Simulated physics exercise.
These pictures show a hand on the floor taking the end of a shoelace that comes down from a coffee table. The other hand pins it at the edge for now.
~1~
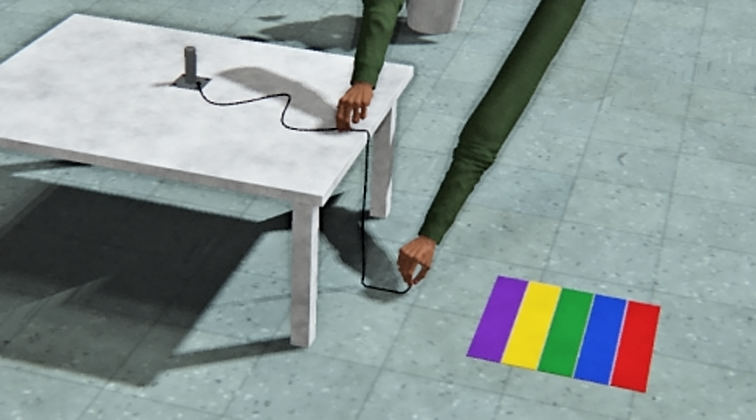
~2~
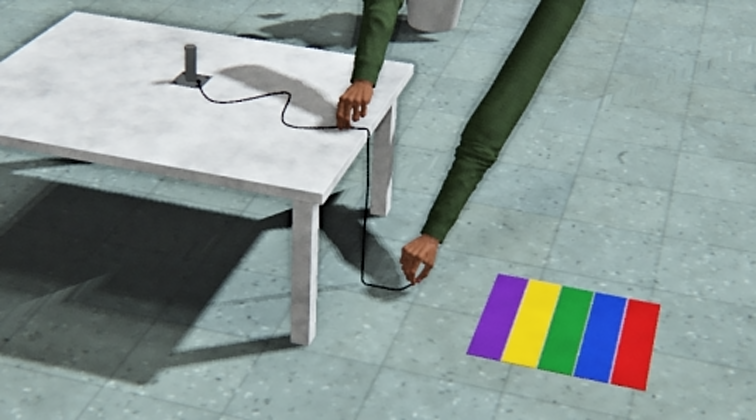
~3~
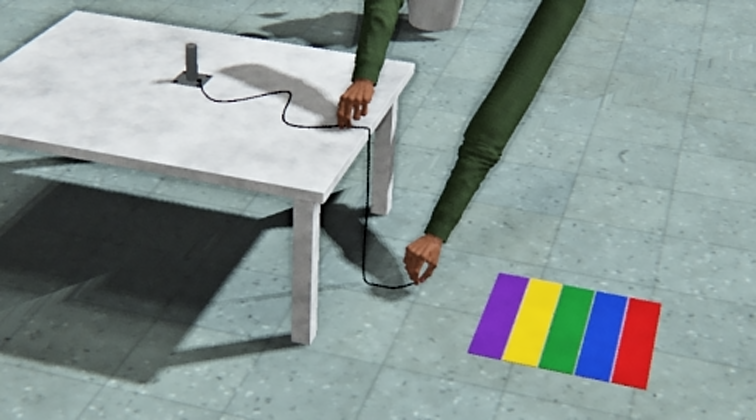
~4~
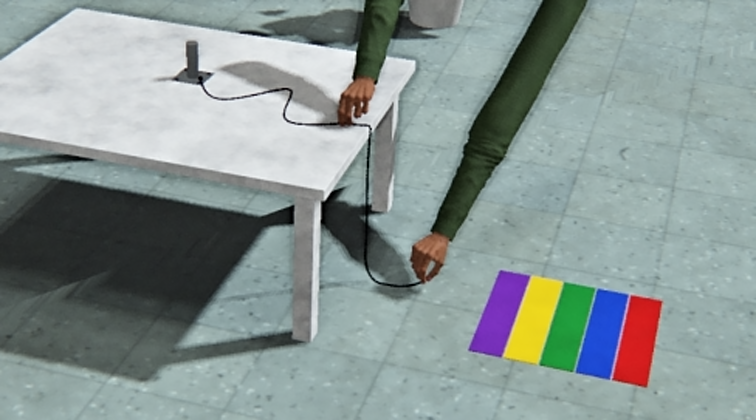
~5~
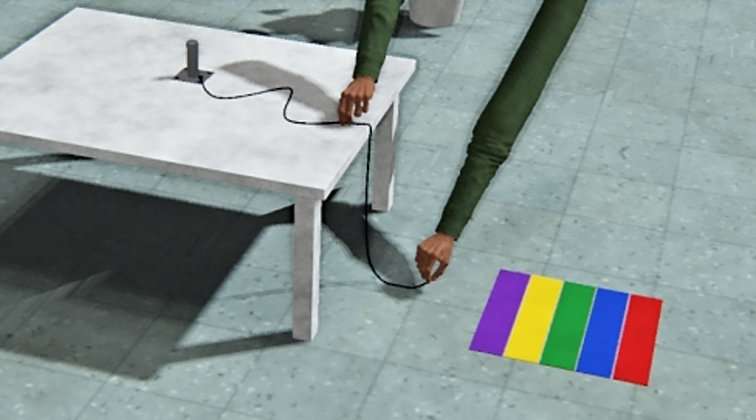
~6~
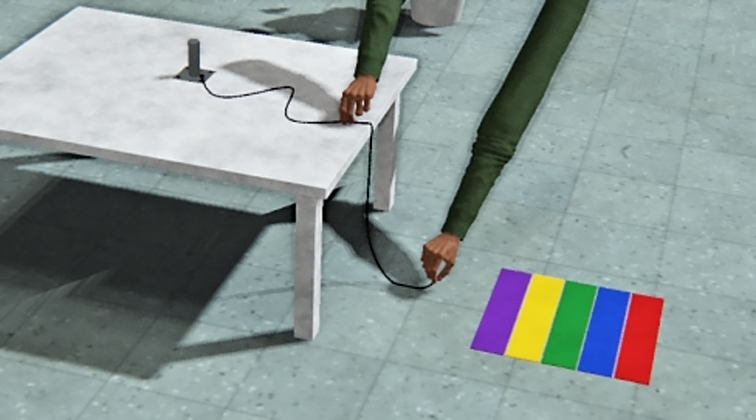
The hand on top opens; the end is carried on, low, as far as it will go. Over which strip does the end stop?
It gets as far as the red strip.
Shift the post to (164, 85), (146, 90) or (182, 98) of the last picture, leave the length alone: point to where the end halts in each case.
In that order: (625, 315), (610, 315) and (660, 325).
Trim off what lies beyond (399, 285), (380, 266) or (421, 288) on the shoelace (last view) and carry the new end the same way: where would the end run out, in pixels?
In that order: (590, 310), (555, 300) and (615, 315).
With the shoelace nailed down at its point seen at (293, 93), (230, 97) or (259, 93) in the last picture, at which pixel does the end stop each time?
About (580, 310), (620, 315) and (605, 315).
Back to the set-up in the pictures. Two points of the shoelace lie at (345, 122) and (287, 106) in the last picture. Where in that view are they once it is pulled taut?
The first at (430, 164), the second at (357, 116).
Early on, end near (574, 306); over green.
Midway, end near (616, 315); over blue.
At the end of the slack, end near (642, 320); over red. The red one.
